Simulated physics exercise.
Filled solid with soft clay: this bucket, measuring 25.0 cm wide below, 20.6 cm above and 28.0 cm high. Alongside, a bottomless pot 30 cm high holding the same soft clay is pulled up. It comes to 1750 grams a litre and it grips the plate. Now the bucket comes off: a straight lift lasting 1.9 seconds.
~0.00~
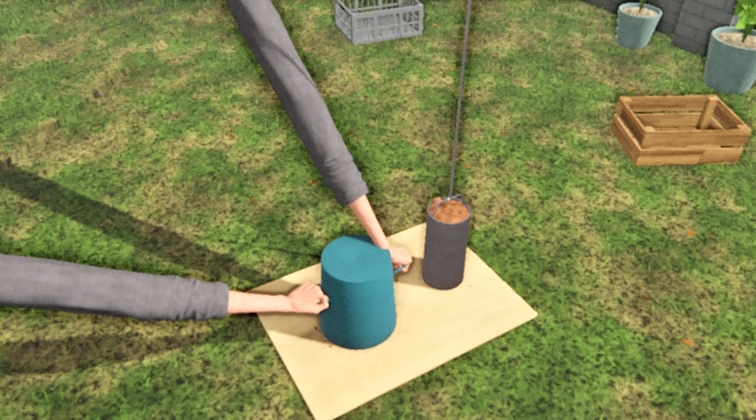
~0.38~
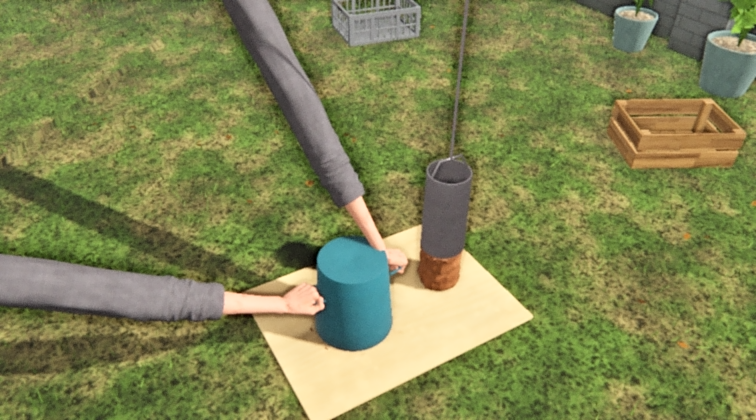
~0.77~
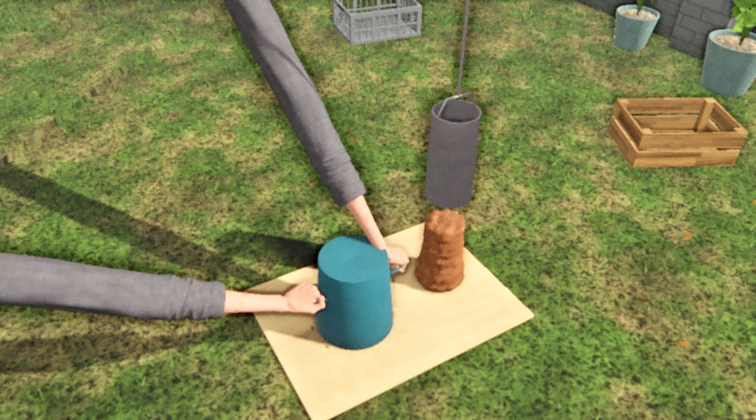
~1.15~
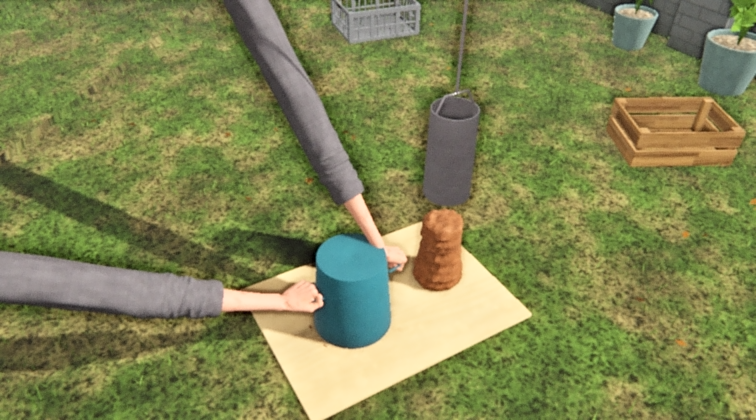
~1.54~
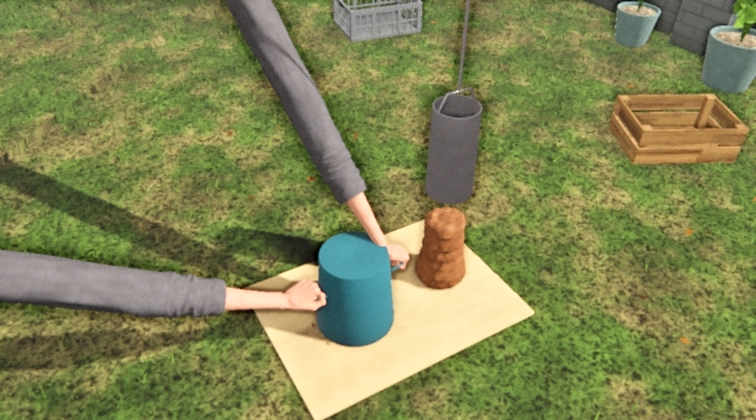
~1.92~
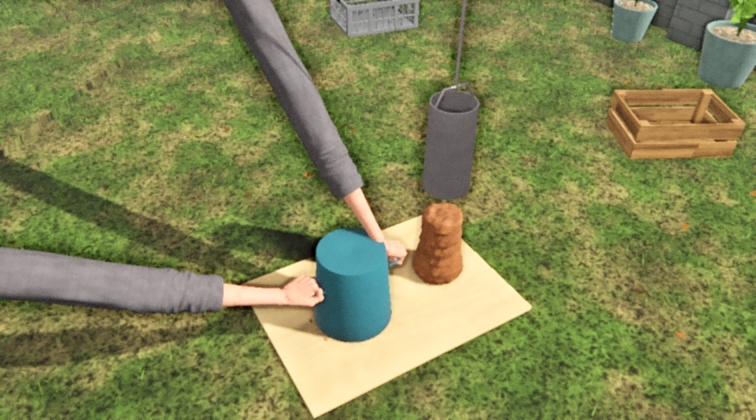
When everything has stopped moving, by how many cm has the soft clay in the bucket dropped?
About 0 cm.
After 2.4 s, the bucket is up 6.6 cm; the soft clay has come down 0.2 cm to 28 cm and is 25 cm wide.
After 2.9 s, the bucket is up 18 cm; the soft clay has come down 0.3 cm to 28 cm and is 25 cm wide.
After 3.3 s, the bucket is up 27 cm; the soft clay has come down 0.4 cm to 28 cm and is 25 cm wide.
After 3.9 s, the bucket is clear; the soft clay has come down 0.5 cm to 28 cm and is 25 cm wide.
After 4.5 s, at rest, the bucket is clear; the soft clay has come down 0.5 cm to 27 cm and is 25 cm wide.
